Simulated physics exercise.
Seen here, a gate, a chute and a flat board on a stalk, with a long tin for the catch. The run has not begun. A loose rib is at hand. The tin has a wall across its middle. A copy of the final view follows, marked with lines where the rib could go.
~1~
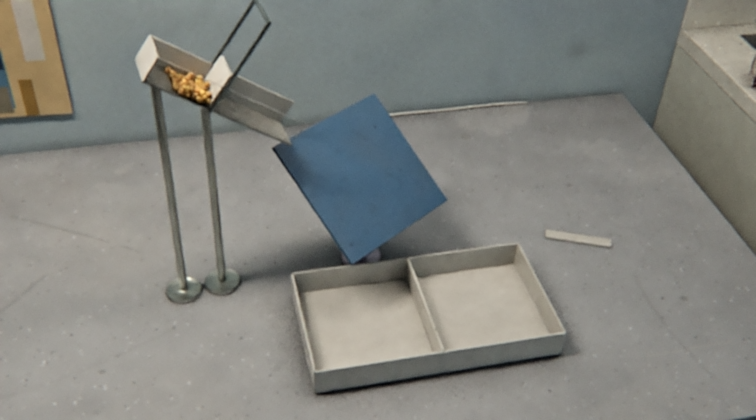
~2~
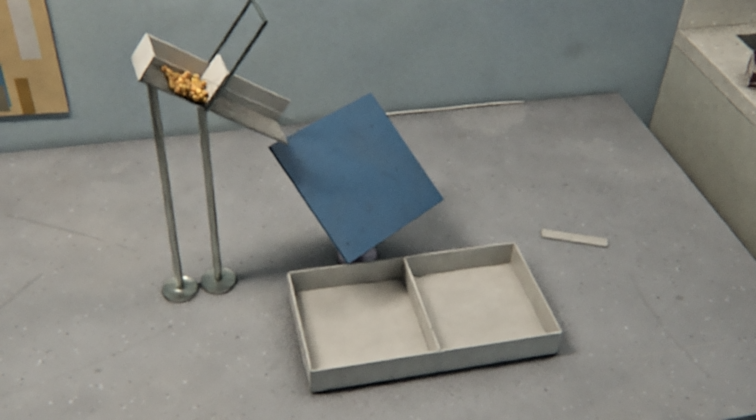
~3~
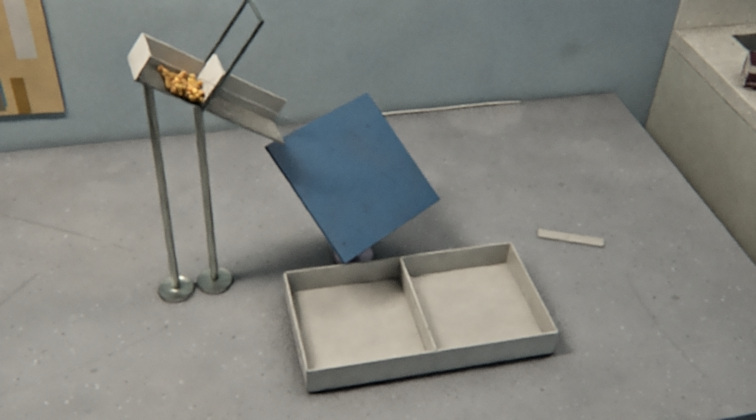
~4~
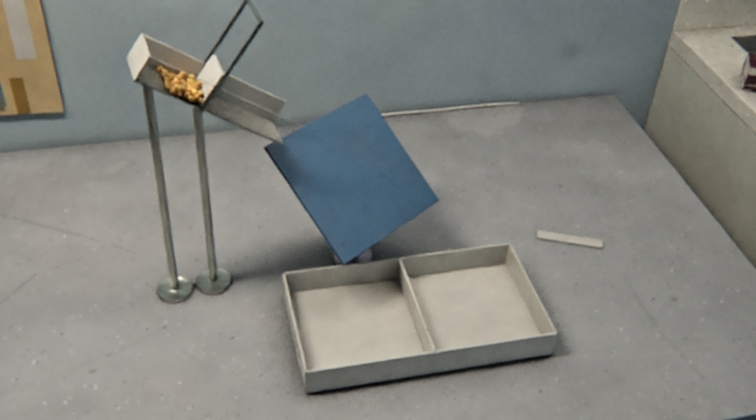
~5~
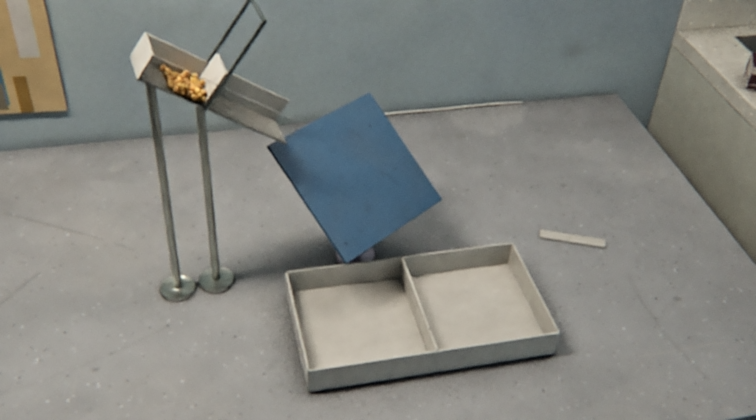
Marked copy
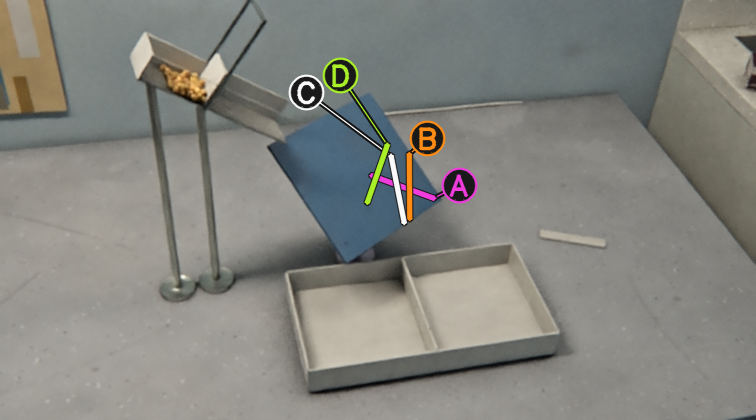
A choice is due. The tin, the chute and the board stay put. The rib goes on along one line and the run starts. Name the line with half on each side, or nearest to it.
I would pick line C.
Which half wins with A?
The right half.
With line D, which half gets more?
The left half.
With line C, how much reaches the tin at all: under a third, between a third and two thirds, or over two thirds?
Line C gives over two thirds.
On the marked copy, line A from (371, 175) to (433, 198); line B from (409, 154) to (409, 218); line C from (391, 156) to (404, 222); line D from (387, 145) to (367, 202).
With A, of what is caught, a small part in the left half, nearly all in the right.
With B, of what is caught, a small part in the left half, most in the right.
With C, of what is caught, about half in the left half, about half in the right.
With D, of what is caught, most in the left half, about a quarter in the right.
